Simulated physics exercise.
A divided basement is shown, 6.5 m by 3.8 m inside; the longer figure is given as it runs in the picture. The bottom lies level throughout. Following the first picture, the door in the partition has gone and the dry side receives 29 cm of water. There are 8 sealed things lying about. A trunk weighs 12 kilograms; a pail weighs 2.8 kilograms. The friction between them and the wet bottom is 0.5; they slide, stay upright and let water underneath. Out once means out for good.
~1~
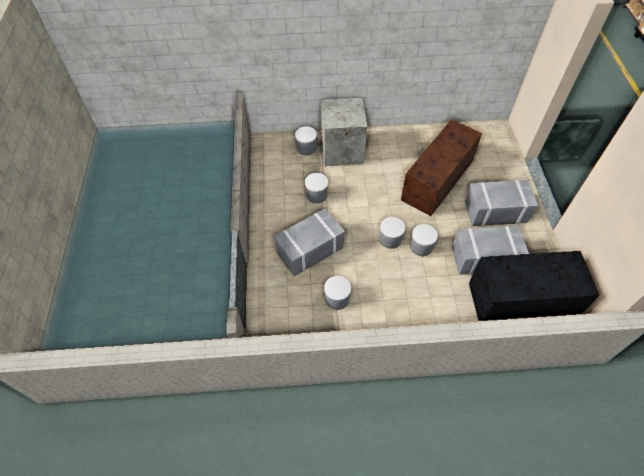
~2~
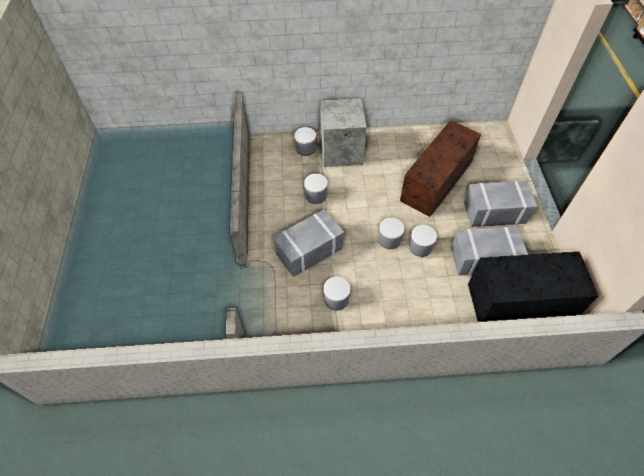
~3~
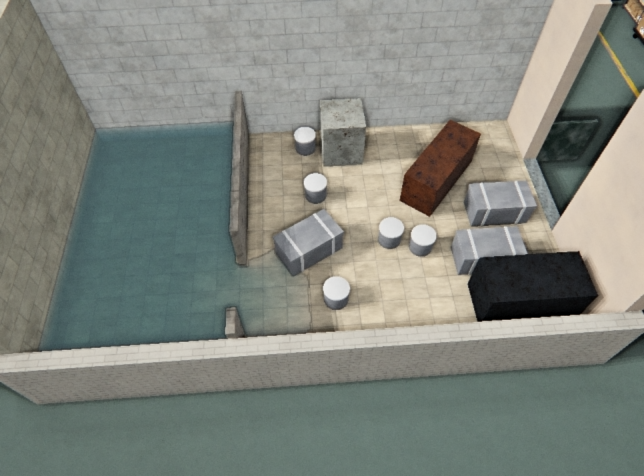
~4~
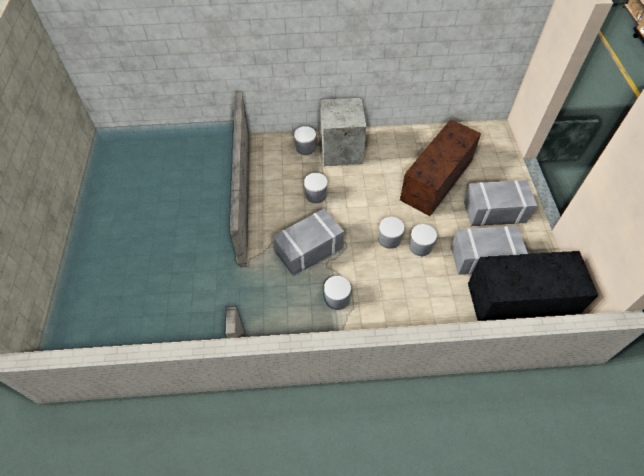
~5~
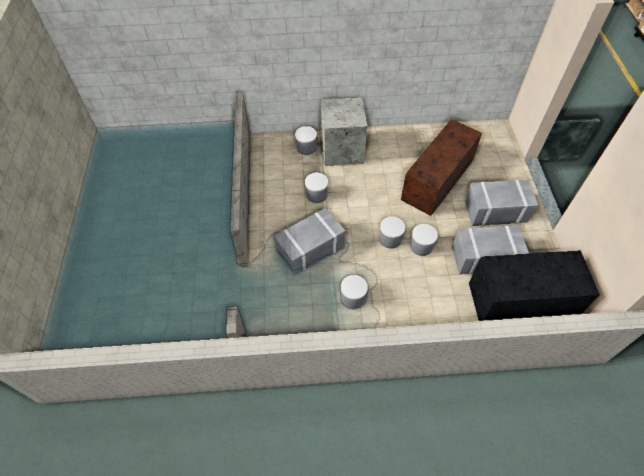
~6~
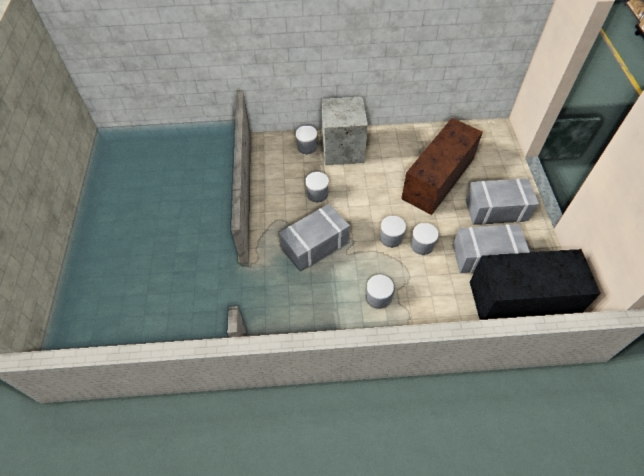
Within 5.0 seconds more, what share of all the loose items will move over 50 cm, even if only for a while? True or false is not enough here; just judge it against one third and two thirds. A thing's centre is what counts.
It lies at or above the upper mark.
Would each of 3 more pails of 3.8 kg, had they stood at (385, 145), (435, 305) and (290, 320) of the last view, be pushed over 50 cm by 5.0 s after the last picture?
Order as asked - stays inside, goes beyond, goes beyond.
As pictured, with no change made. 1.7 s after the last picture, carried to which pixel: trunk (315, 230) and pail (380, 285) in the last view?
Roughly (351, 193), then roughly (462, 261).
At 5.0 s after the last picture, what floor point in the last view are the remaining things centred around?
The centre is close to (385, 166).
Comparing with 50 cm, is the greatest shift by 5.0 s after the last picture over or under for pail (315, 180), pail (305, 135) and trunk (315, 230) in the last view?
In that order: Under, under, more.
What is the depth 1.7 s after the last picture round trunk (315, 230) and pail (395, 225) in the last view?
I'd estimate 2 cm for the first and 4 cm for the second.
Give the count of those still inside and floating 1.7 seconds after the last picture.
At that moment it comes to 2.
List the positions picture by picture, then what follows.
A pail at (338, 288), on the bottom; a trunk at (309, 234) rests on the ground; water covers 8.5 m2; 0 of 8 have shifted, in the first frame.
A pail at (337, 288) rests on the ground; a trunk at (309, 234) rests on the ground; 8.9 m2 under water; 0 of 8 have shifted, in the second frame.
A pail at (337, 288), on the bottom; a trunk at (308, 234) rests on the ground; 9.4 m2 under water; 0 of 8 have shifted, in the third frame.
A pail at (338, 287) rests on the ground; a trunk at (309, 234), on the bottom; water covers 10.1 m2; 0 of 8 have shifted, in the fourth frame.
A pail at (354, 287) rests on the ground, 20 cm from its start; a trunk at (310, 233), on the bottom; water covers 10.7 m2; 1 of 8 have shifted, in the fifth frame.
A pail at (380, 286) rests on the ground, 51 cm from its start; a trunk at (315, 229), on the bottom, 8 cm from its start; water covers 11.4 m2; 2 of 8 have shifted, in the sixth frame.
Then, 0.4 s after the last picture 1 of 8 are over 50 cm from their spots; 0 afloat.
Then, 1.7 s after the last picture 4 of 8 are over 50 cm from their spots; 2 afloat.
Then, 3.2 s after the last picture 6 of 8 are over 50 cm from their spots; 2 afloat.
Then, 5.0 s after the last picture 6 of 8 are over 50 cm from their spots, and 6 have been at some point; 2 afloat.
